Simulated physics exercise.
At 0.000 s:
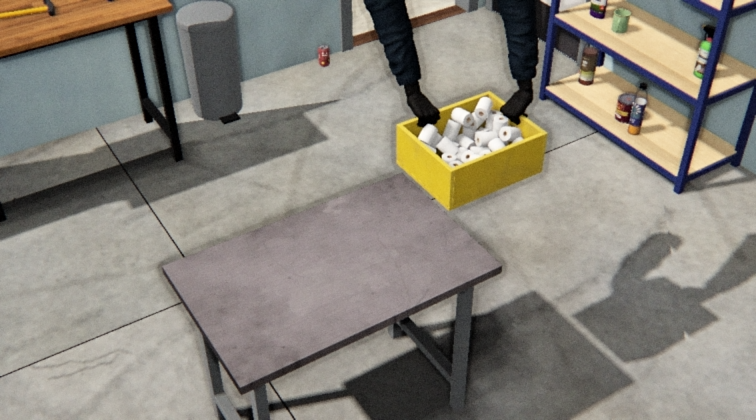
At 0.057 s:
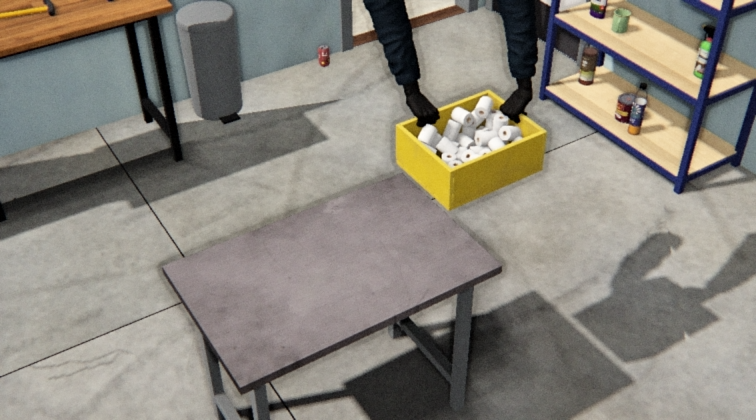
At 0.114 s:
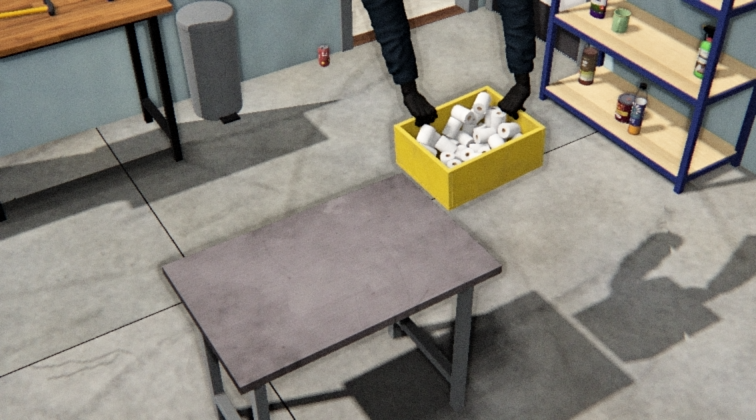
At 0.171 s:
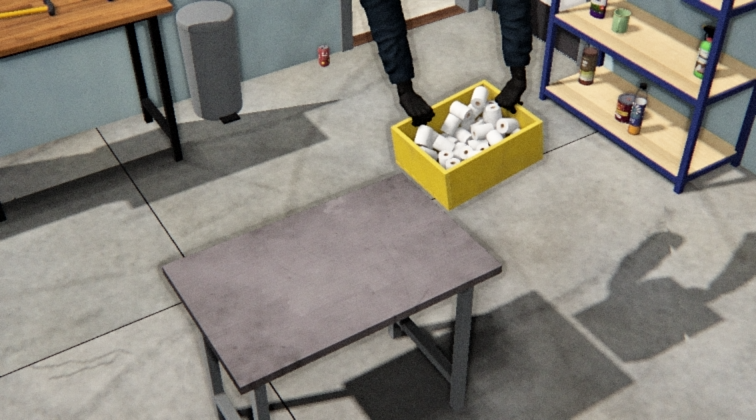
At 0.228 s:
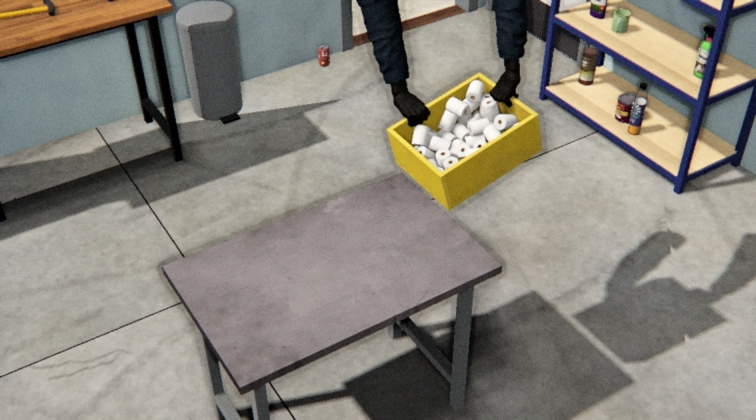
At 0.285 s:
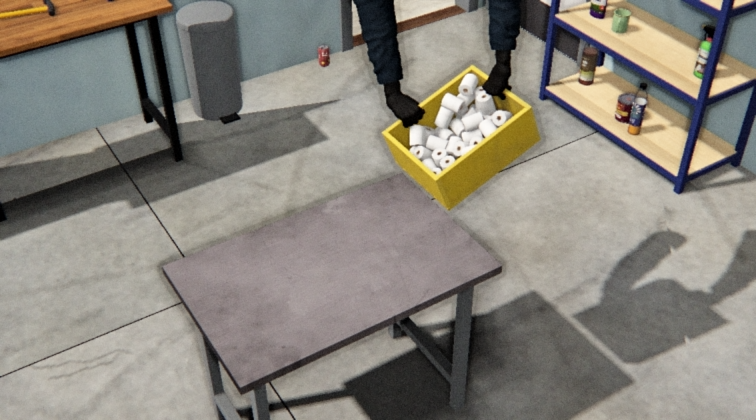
A yellow box packed with white paper rolls was held by two dark-gloved hands behind a bare table, and the hands slowly tilted it forward towards the table, with every roll still inside.
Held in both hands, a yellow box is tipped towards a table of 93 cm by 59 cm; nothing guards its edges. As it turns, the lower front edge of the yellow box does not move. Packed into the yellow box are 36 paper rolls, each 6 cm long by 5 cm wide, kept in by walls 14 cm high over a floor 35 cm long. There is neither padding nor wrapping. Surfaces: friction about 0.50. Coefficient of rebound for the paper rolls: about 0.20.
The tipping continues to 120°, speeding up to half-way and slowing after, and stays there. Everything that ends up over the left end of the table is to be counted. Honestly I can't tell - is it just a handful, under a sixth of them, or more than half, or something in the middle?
The amount falls short of one sixth.
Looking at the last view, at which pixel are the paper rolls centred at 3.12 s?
The middle lies near (324, 266).
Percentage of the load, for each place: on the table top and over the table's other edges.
Approx. 65 % / 25 %.
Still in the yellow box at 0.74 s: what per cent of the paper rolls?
Still inside: Around 90 percent.
After 0.74 s, tilt 94°; 33 still in the yellow box and 3 in the air.
After 1.31 s, tilt 120°; 36 on the table top.
After 2.10 s, tilt 120°; 26 on the table top, 2 over the left end of the table and 8 over the table's other edges.
When it is over (at 3.12 s), 24 on the table top, 3 over the left end of the table and 9 over the table's other edges. Asked share, 3 of 36, 8 per cent.
